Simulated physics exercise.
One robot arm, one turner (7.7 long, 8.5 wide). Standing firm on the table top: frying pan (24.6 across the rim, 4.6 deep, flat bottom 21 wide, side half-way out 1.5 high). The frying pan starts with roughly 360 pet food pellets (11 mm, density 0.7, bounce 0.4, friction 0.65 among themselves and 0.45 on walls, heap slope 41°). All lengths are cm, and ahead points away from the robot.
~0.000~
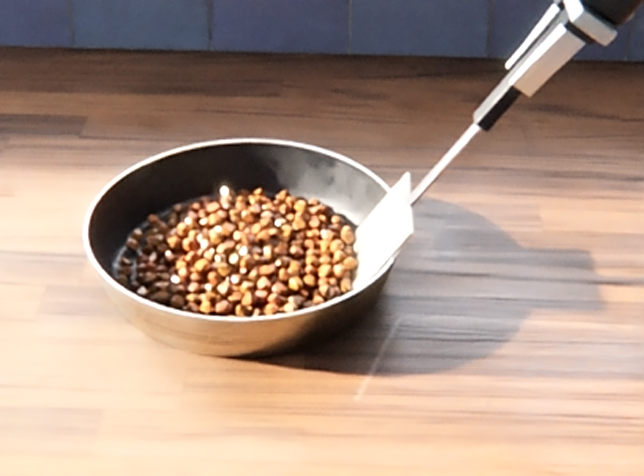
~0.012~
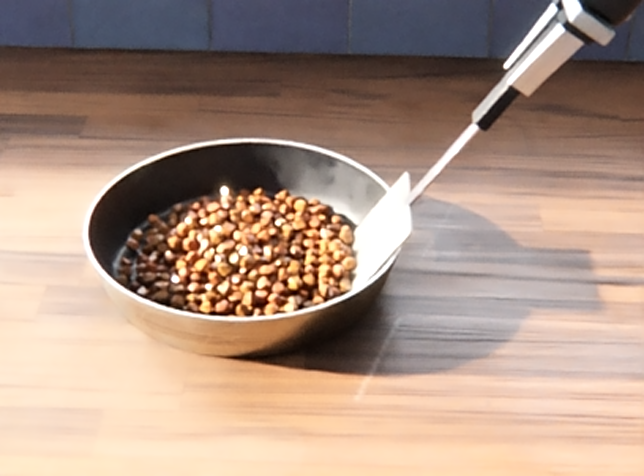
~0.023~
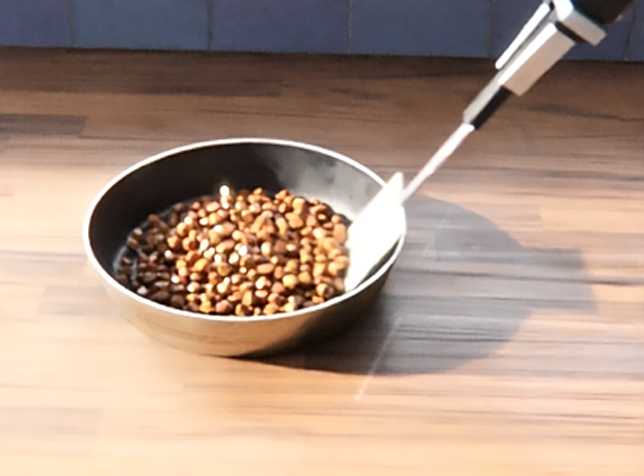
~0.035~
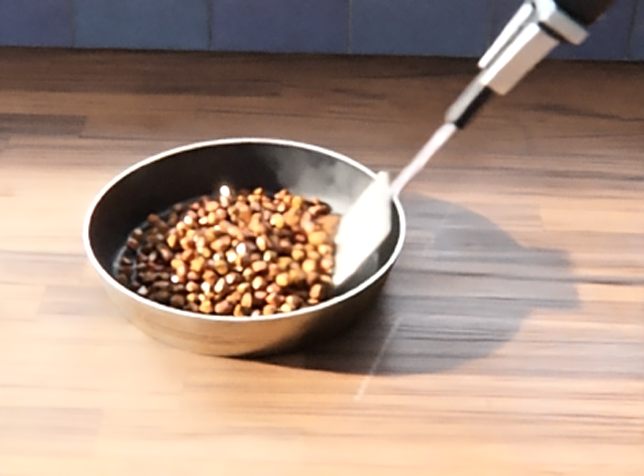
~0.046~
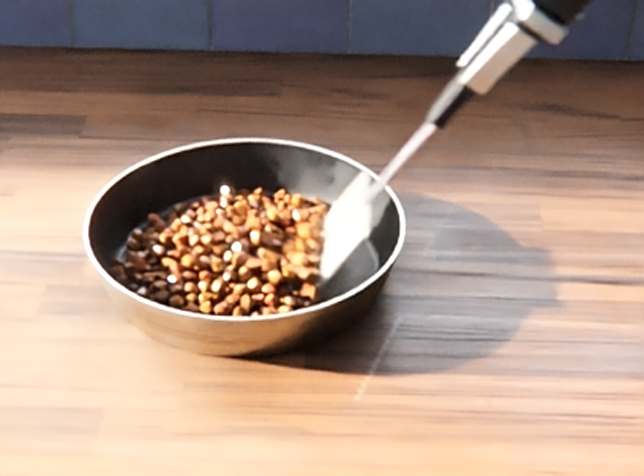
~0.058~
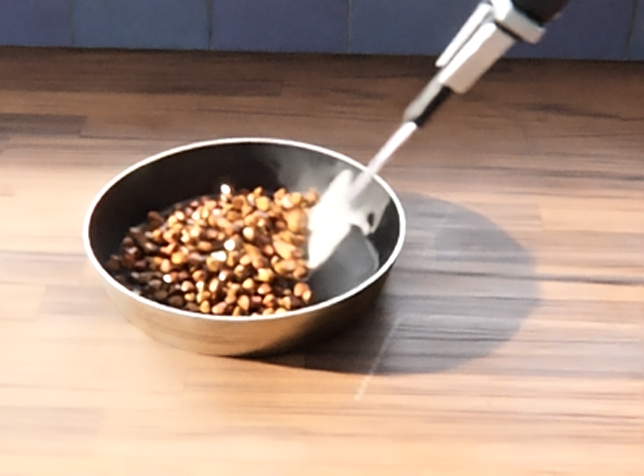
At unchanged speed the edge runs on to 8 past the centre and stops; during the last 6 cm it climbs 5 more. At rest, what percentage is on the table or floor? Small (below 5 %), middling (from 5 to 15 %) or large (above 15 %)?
Answer: Large; above 15 % of the pet food pellets finish on the table or floor.
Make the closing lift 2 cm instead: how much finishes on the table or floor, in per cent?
Some 20 per cent.
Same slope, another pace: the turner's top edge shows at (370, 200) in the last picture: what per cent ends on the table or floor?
About 10 per cent.
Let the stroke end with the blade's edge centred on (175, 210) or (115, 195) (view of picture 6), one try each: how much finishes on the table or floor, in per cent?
About 15 and 25 per cent.
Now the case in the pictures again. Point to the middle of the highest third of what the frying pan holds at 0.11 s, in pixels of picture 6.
Around (194, 230).
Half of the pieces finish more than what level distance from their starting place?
Roughly 4 cm.
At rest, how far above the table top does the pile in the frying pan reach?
Some 4.5 cm.
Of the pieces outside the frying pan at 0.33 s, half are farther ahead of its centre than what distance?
Some 32 cm.
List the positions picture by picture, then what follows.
Turner top edge at (411, 202), sloping 56°; upper third of the load around (245, 251), from x 120 to 350, top at y 195; 360 in the frying pan, in the first picture.
Turner top edge at (409, 201), sloping 56°; upper third of the load around (248, 250), from x 120 to 350, top at y 195, in the second picture.
Turner top edge at (402, 201), sloping 56°; upper third of the load around (248, 250), from x 120 to 350, top at y 195, in the third picture.
Turner top edge at (386, 201), sloping 56°; upper third of the load around (249, 244), from x 120 to 350, top at y 190, in the fourth picture.
Turner top edge at (367, 200), sloping 56°; upper third of the load around (247, 241), from x 115 to 350, top at y 190, in the fifth picture.
Turner top edge at (348, 199), sloping 56°; upper third of the load around (246, 238), from x 115 to 350, top at y 190; 360 in the frying pan, in the sixth picture.
After 0.09 s, sloping 56°, highest piece 5 above the table; 360 in the frying pan.
After 0.11 s, sloping 56°, highest piece 7 above the table; 360 in the frying pan.
After 0.33 s, sloping 56°, highest piece 8 above the table; 290 in the frying pan, 45 on the table or floor, 25 on the blade or in flight.
After 1.38 s, sloping 56°, highest piece 5 above the table; 290 in the frying pan, 70 on the table or floor.
At rest, 290 in the frying pan, 70 on the table or floor. That is 19 % on the table or floor.
